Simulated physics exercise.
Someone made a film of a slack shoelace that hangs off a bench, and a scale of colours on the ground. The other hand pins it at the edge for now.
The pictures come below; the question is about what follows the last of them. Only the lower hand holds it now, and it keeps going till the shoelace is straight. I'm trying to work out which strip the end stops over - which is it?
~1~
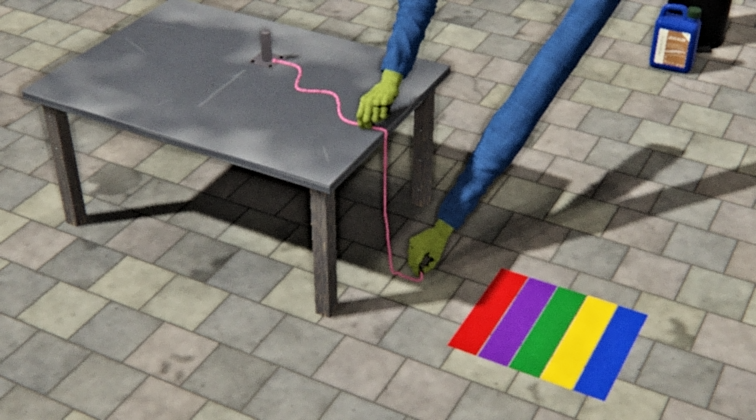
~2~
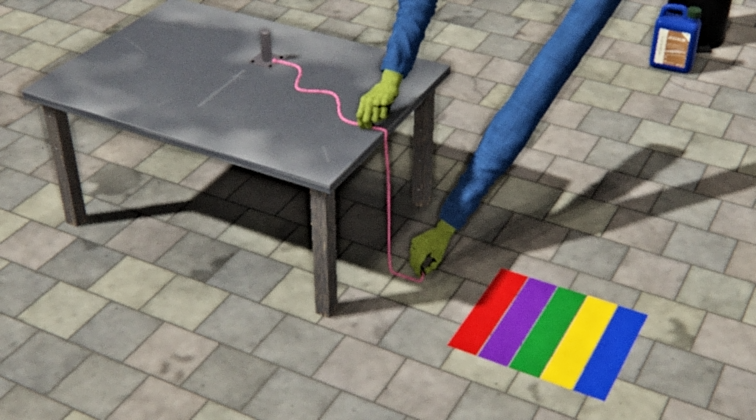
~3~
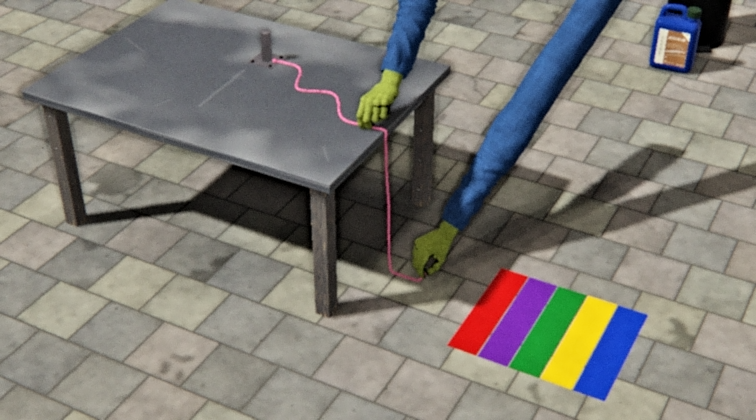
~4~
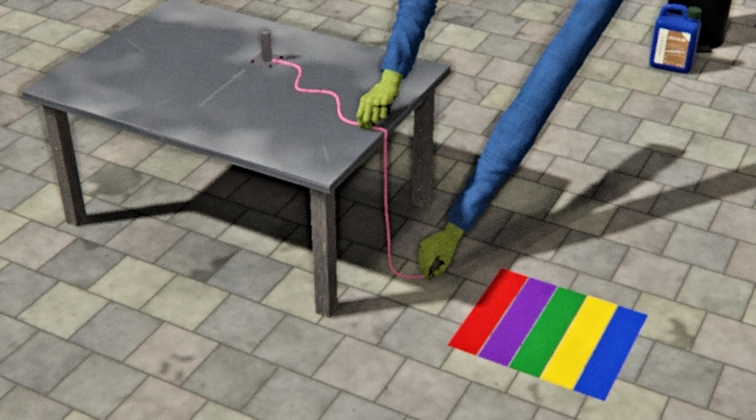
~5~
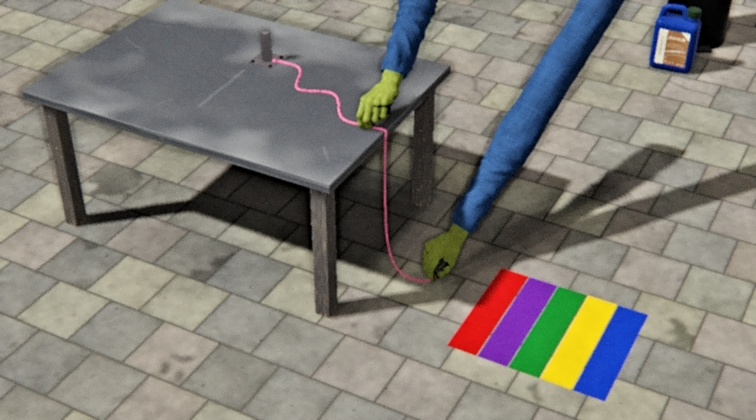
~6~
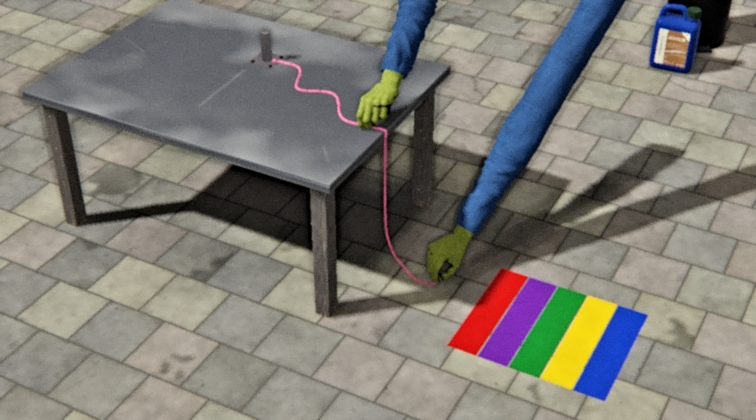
It stops over the green one.
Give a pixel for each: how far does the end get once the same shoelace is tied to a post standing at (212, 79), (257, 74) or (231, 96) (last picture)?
About (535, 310), then (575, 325), then (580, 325).
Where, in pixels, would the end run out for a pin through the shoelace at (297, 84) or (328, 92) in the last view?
Try one gives (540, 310); try two gives (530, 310).
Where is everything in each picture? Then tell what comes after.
In the first picture, end (421, 272); red (471, 335); purple (502, 346); green (533, 357); yellow (565, 368); blue (597, 379).
In the second picture, end (423, 273); shoelace through (299, 68) (318, 91) (341, 117) (386, 147) (389, 205) (390, 258).
In the third picture, end (425, 274).
In the fourth picture, end (431, 276); shoelace through (299, 68) (318, 91) (341, 117) (385, 147) (386, 204) (390, 258).
In the fifth picture, end (435, 277).
In the sixth picture, end (440, 279); shoelace through (299, 68) (318, 91) (341, 117) (385, 147) (385, 204) (397, 258).
Soon after, end near (512, 302); over purple.
Then, end near (541, 312); over green.
At full stretch, end near (558, 318); over green. The green one.
